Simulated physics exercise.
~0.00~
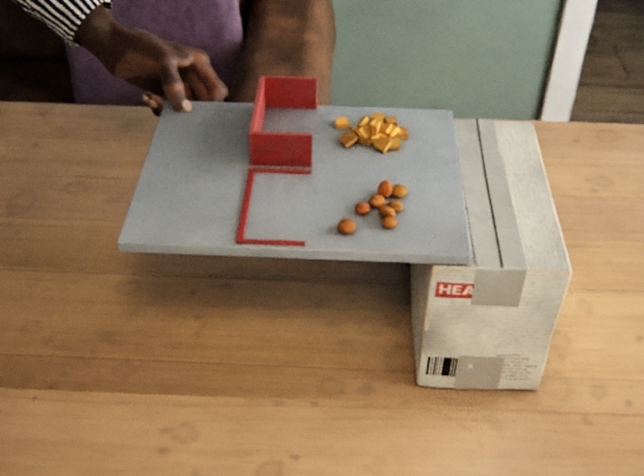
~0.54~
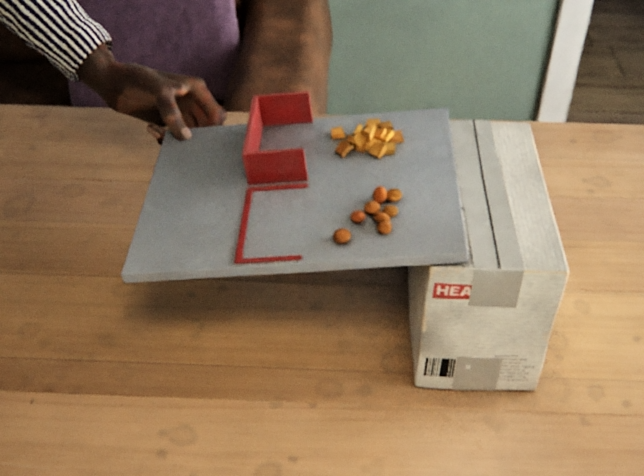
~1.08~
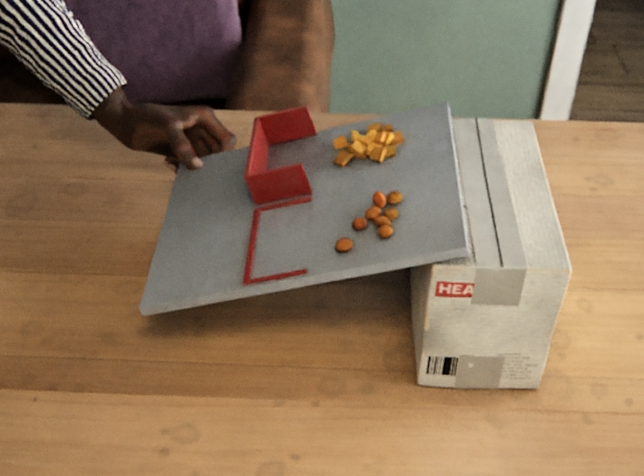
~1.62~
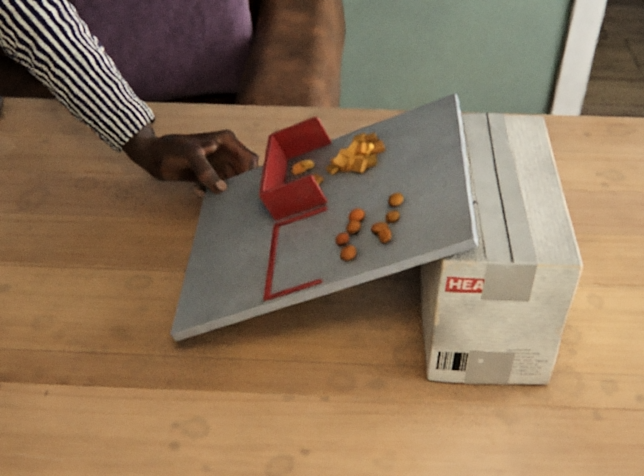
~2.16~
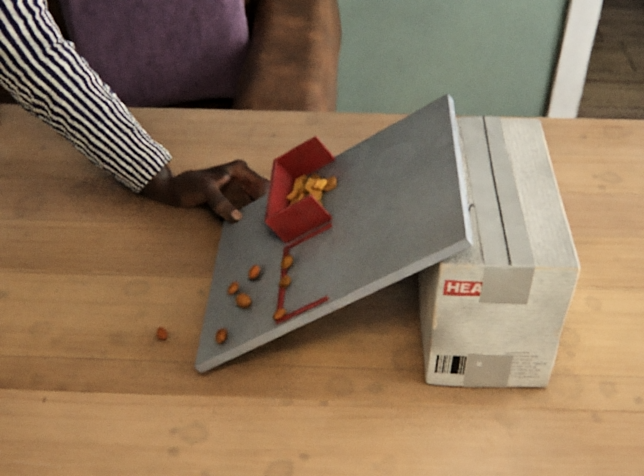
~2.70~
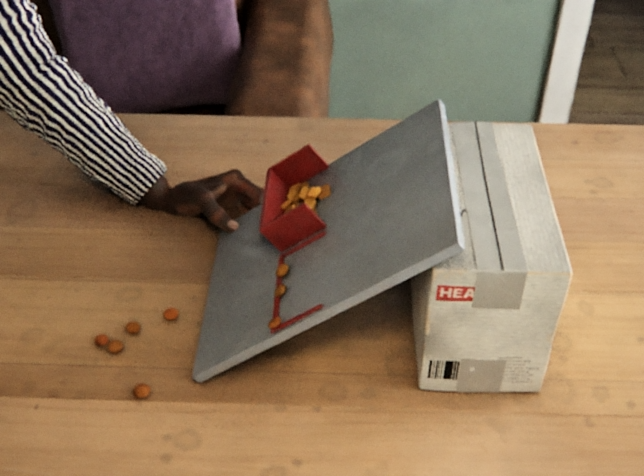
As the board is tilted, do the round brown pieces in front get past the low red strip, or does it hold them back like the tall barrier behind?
Most of the round brown pieces get past the low strip and end up on the table, with a few left at the strip. The golden pieces behind are stopped by the tall red barrier.
